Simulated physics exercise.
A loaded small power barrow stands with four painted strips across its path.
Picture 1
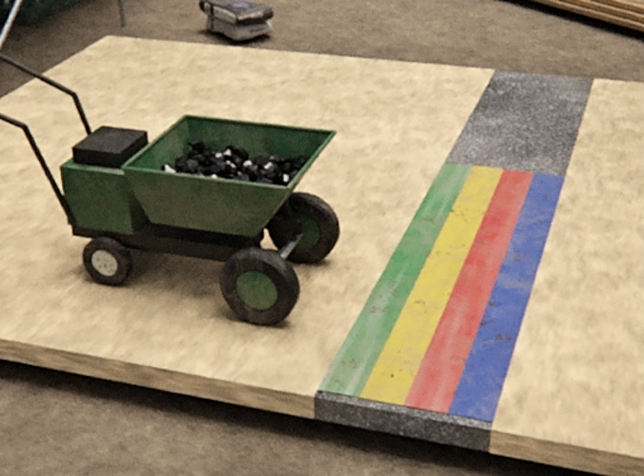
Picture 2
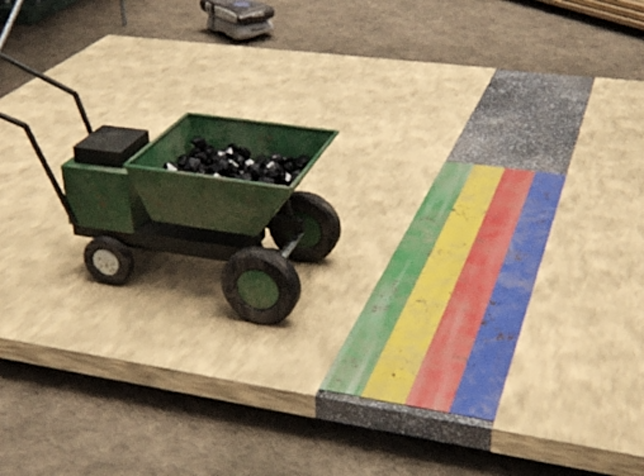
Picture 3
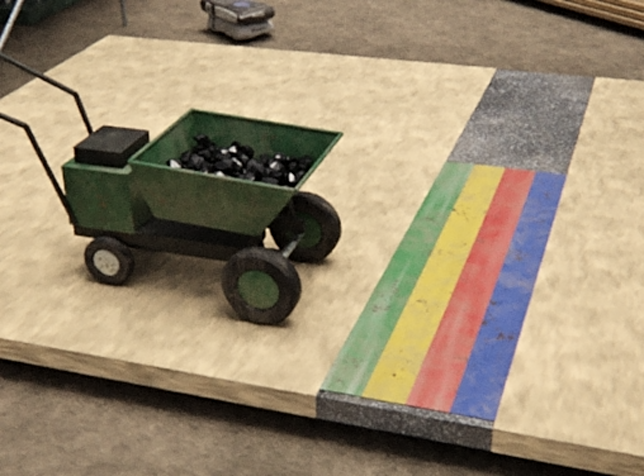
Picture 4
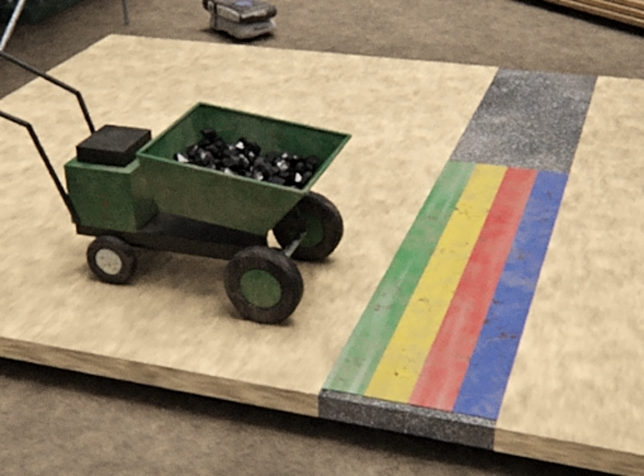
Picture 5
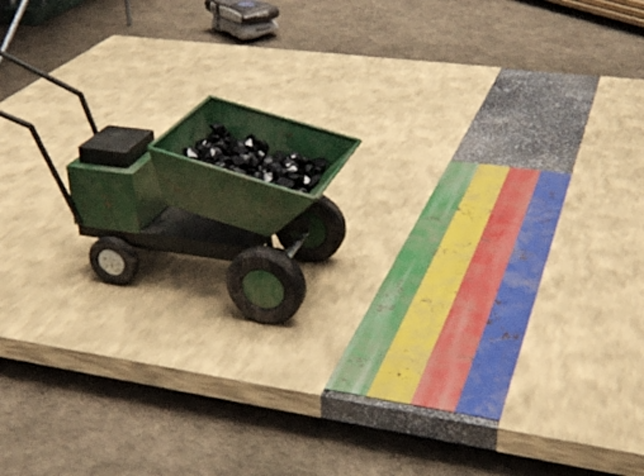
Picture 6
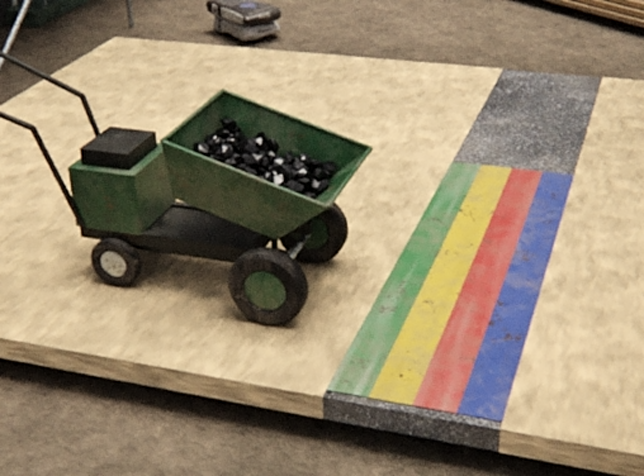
The green skip of a small barrow, loaded with black lumps of coal, is seen from above and to one side on a pale wooden platform over a brown floor. Four painted strips, green, yellow, red and blue, lie to its right on a dark speckled band. The skip starts level, then its rear rises steadily, tilting it clearly rightward, while the wheels and the view barely shift.
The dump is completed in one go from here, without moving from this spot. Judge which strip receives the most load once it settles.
The strip receiving the most is the yellow one.
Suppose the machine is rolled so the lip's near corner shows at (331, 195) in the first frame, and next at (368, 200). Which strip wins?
Spot 1 - the strip in red; spot 2 - the strip in blue.
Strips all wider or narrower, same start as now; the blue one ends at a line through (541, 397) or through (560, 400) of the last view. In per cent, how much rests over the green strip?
About 20 % and 30 %.
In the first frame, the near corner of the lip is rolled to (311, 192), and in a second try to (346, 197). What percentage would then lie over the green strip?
You'd get around 0 in a hundred, then 0 in a hundred.
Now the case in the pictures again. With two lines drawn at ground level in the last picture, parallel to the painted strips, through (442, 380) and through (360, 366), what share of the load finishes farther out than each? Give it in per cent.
Close to 30 and 90 per cent respectively.
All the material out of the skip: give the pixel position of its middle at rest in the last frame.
Around (443, 303), give or take.
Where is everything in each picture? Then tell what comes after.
The first picture shows lip of the skip at (288, 189), level; top of the load at (218, 163), lumps of coal; green strip at (355, 362); yellow strip at (396, 369); red strip at (438, 377); blue strip at (481, 384).
The second picture shows lip of the skip at (290, 189), level; top of the load at (220, 162).
The third picture shows lip of the skip at (295, 191), tipped barely; top of the load at (225, 169).
The fourth picture shows lip of the skip at (304, 194), tipped a little; top of the load at (218, 165).
The fifth picture shows lip of the skip at (315, 199), tipped a little; top of the load at (227, 161).
The sixth picture shows lip of the skip at (327, 207), tipped clearly; top of the load at (230, 158); green strip at (363, 362); yellow strip at (405, 369); red strip at (447, 376); blue strip at (490, 384).
Soon, skip tipped steeply; all in the skip.
A while on, skip tipped steeply; nearly all in the skip; a stray few over the green strip; a small part over the yellow strip.
Towards the end, skip tipped right over; about a quarter in the skip; a small part over the green strip; about a third over the yellow strip; about a quarter over the red strip; a small part over the blue strip; a stray few off the paint.
Finally, skip tipped right over; a small part in the skip; about a quarter over the green strip; about a third over the yellow strip; about a quarter over the red strip; a small part over the blue strip; a stray few off the paint.
